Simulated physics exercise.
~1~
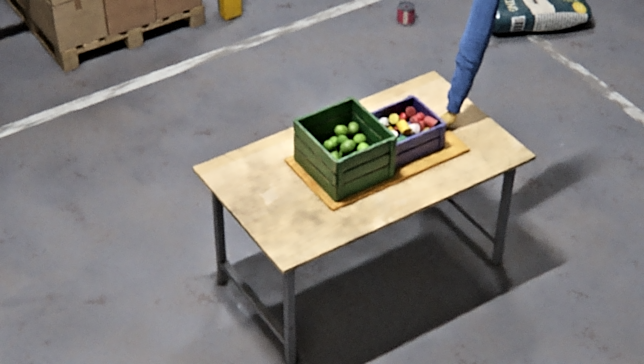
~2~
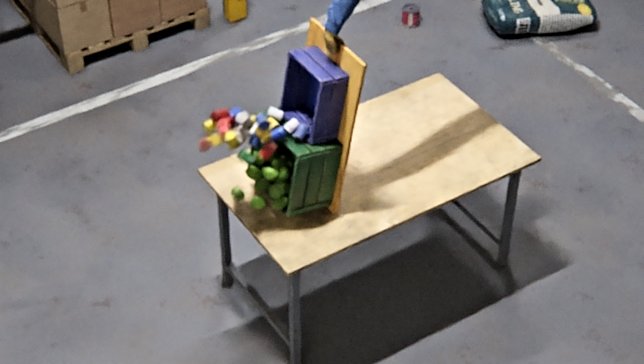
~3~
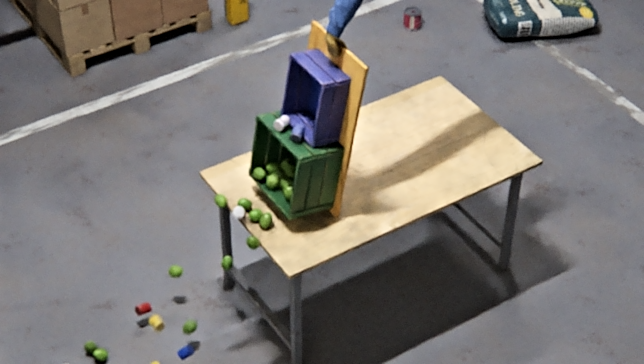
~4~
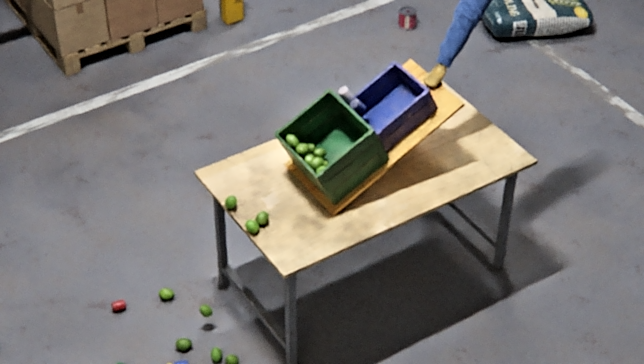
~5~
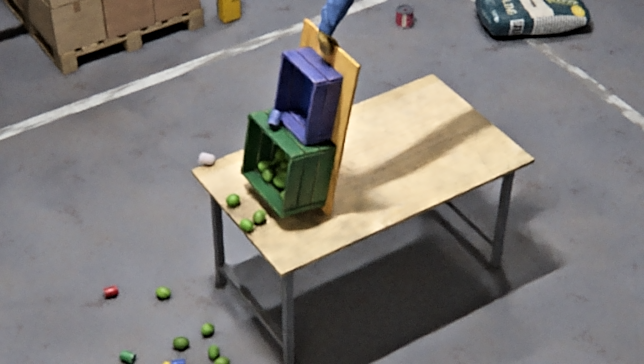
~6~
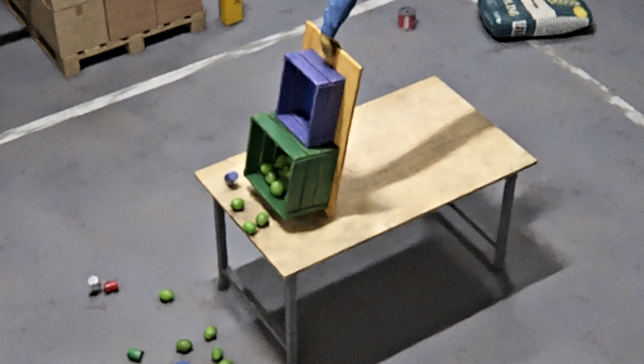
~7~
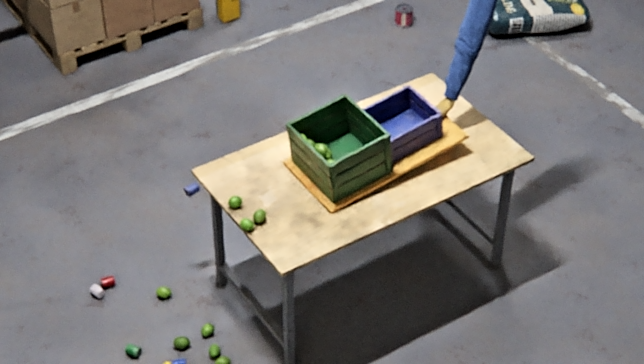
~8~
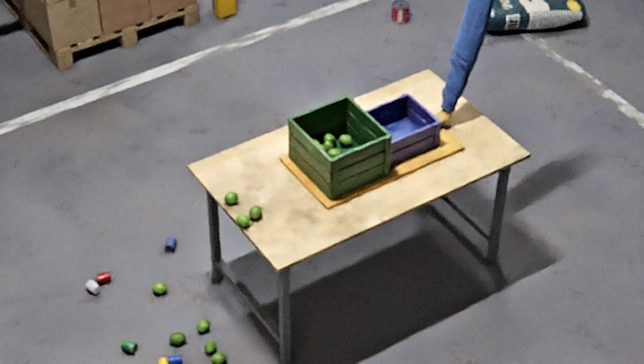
A board holding a green crate of limes and a blue crate of small colorful pieces was tipped steeply left by a gloved hand, spilling everything from the blue crate and some limes, then partly lowered, raised again and laid flat, with limes still in the green crate.
